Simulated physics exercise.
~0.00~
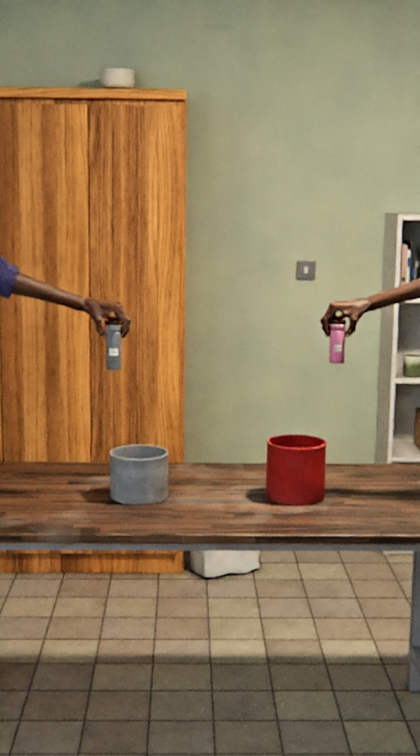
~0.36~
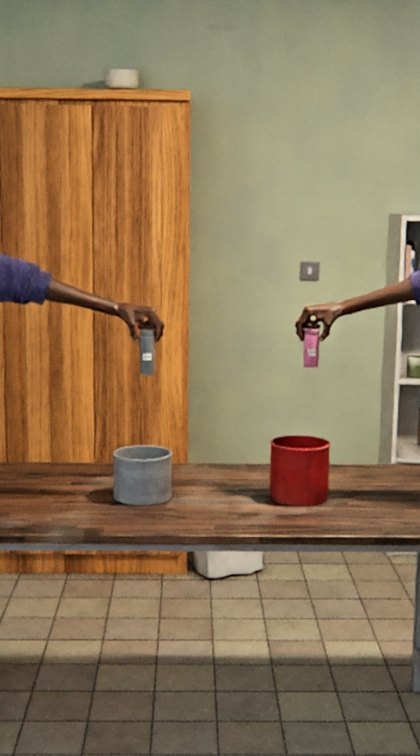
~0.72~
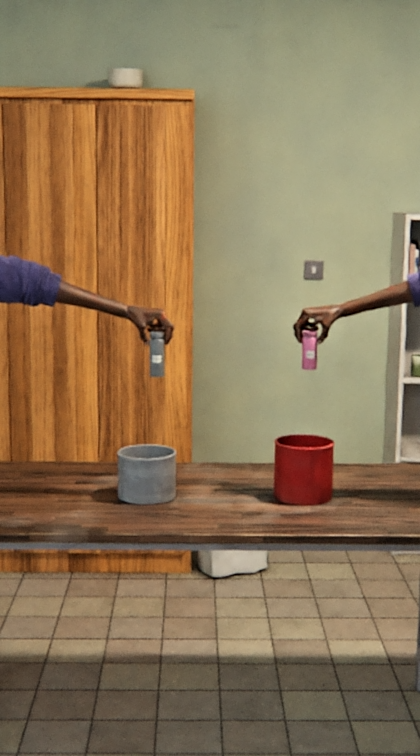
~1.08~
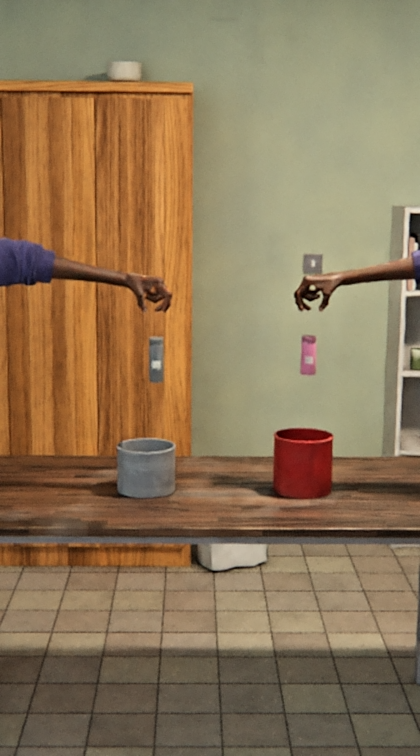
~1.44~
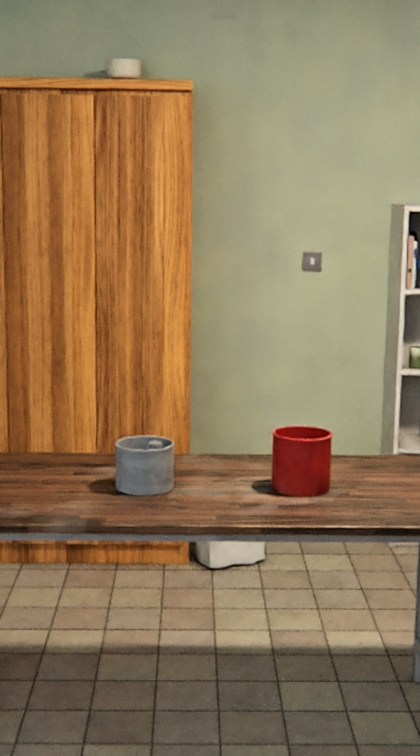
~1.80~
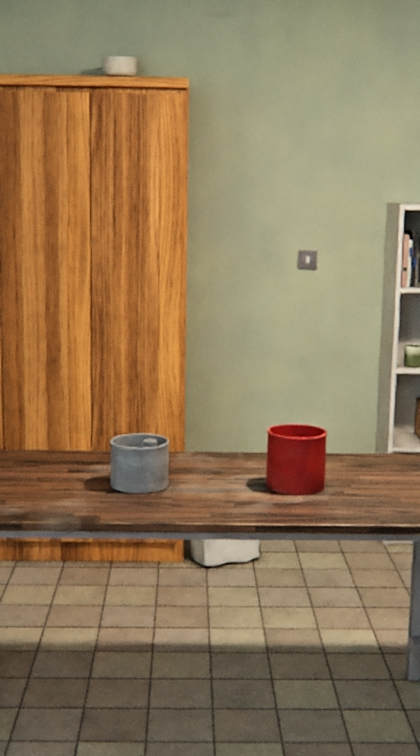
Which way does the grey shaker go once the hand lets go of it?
The grey shaker moves down, dropping into the grey container on the left.
